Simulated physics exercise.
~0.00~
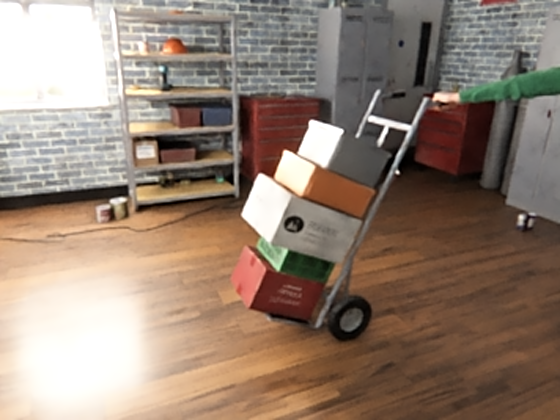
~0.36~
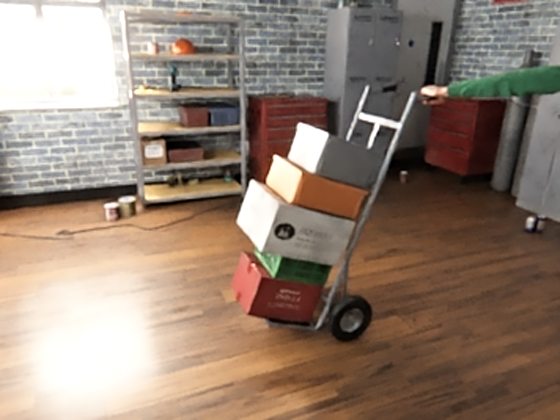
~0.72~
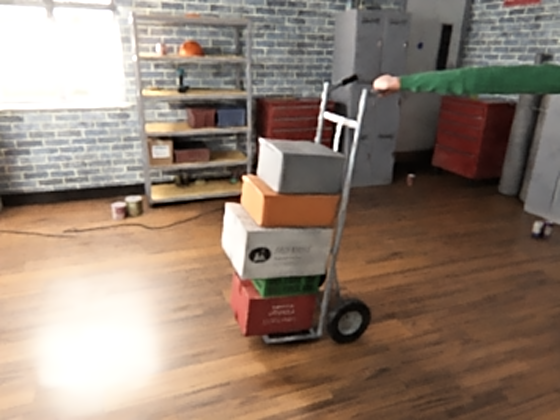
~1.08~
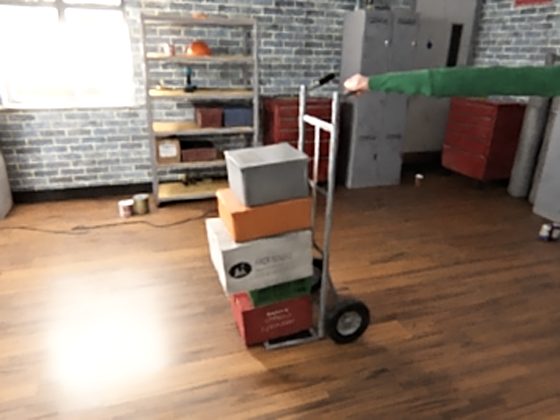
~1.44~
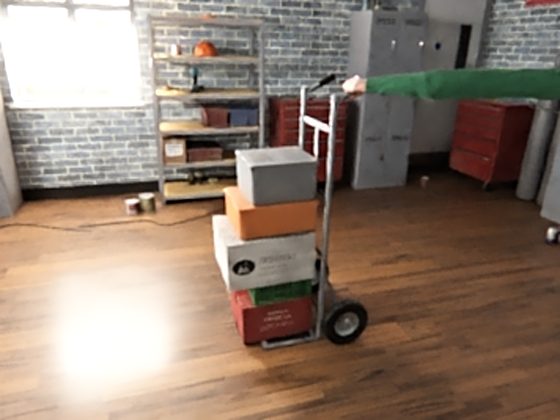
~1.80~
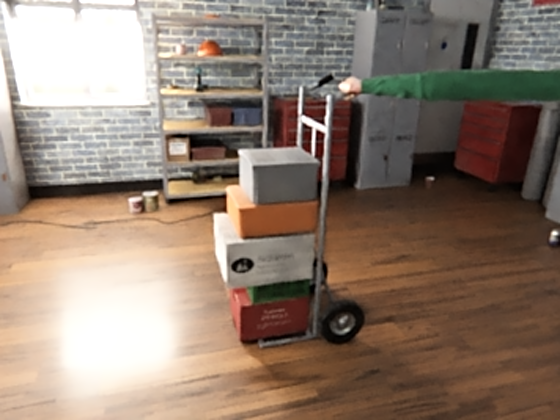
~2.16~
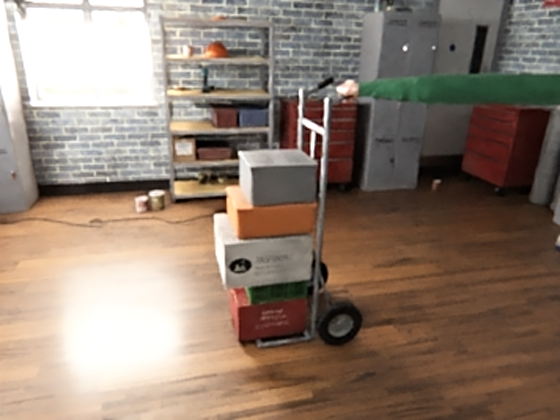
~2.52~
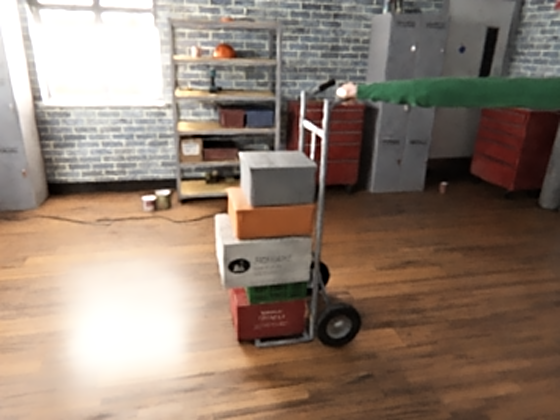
At first, a hand in a green sleeve holds the handle of a sack truck tilted back to the right on a wooden floor, with a leaning stack of a red box, green crate, white box, orange tote and grey tote. The arm moves left, swinging the truck upright as the whole load turns with it. The plate comes down flat on the floor, and the upper pieces settle with a slight shift back to the right. The view drifts slightly past the shelves and lockers. Finally, the truck stands still, all five pieces stacked, the hand still at the handle.
